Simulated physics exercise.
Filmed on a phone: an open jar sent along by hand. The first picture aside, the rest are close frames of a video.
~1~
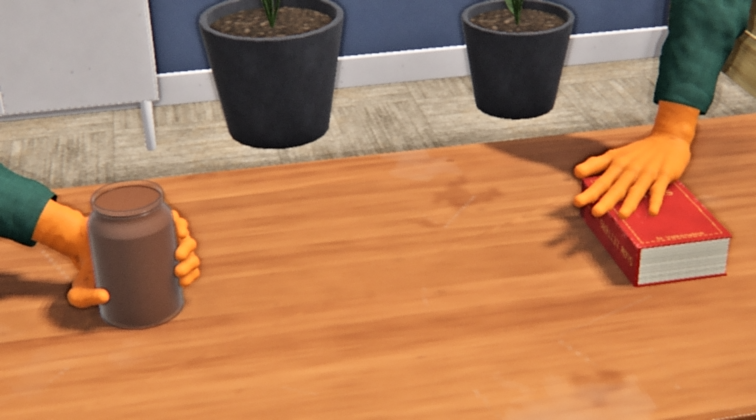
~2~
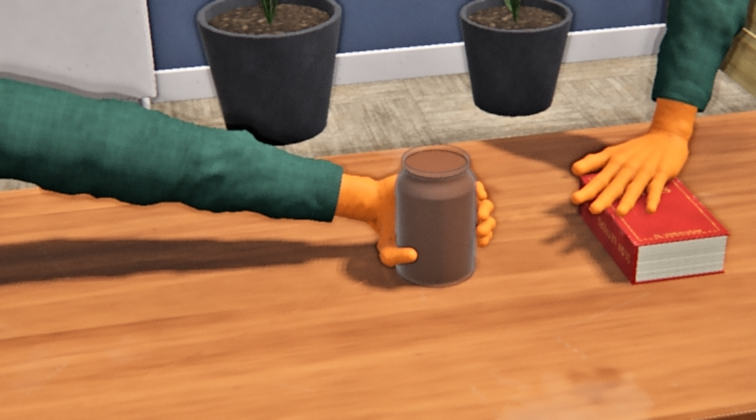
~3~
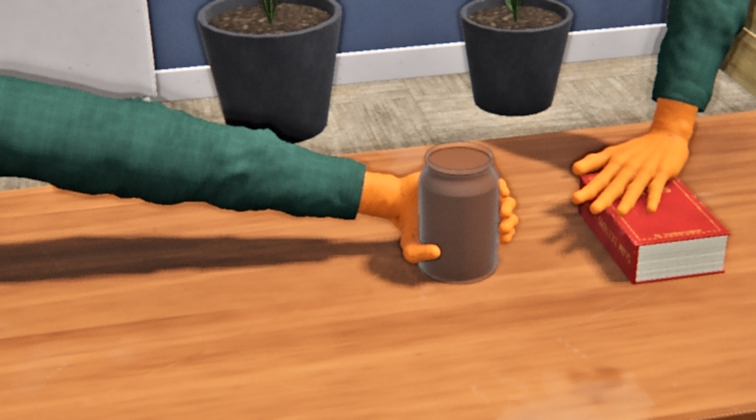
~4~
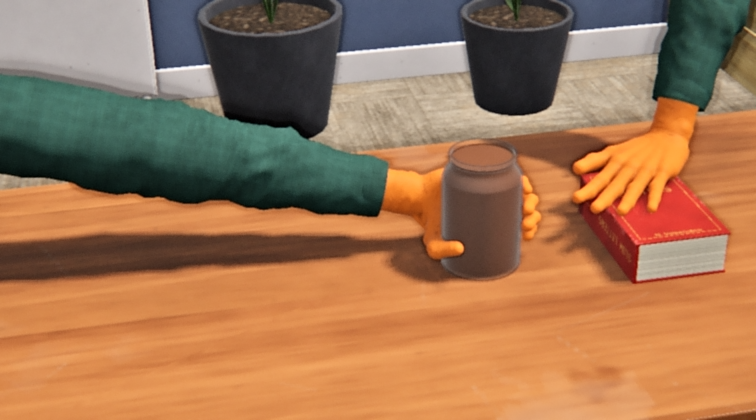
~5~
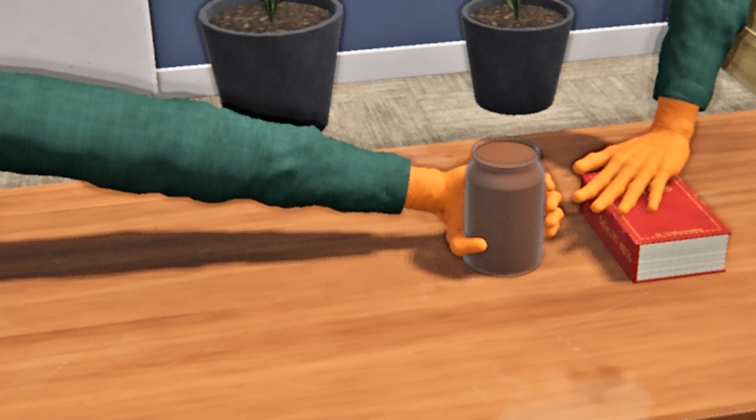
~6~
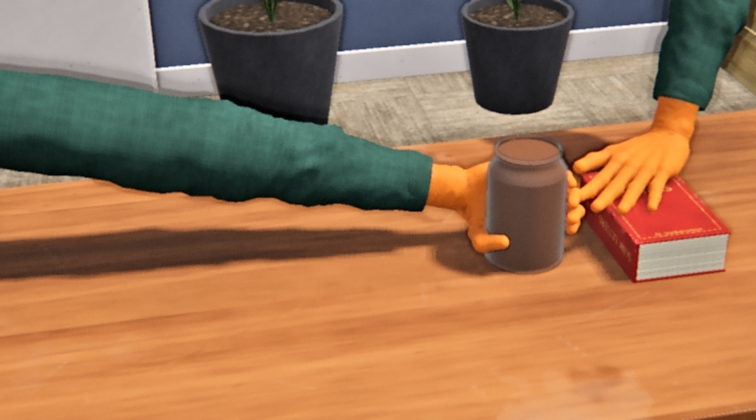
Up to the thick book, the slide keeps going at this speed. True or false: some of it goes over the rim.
True.
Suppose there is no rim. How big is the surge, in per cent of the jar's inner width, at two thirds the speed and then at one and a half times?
Peak rise: 20 percent first, 50 percent second.
Shortly, the jar meets the thick book.
Then, the cocoa surges up the wall; it has lost some.
At the finish, the jar stands at the thick book; it has lost some.
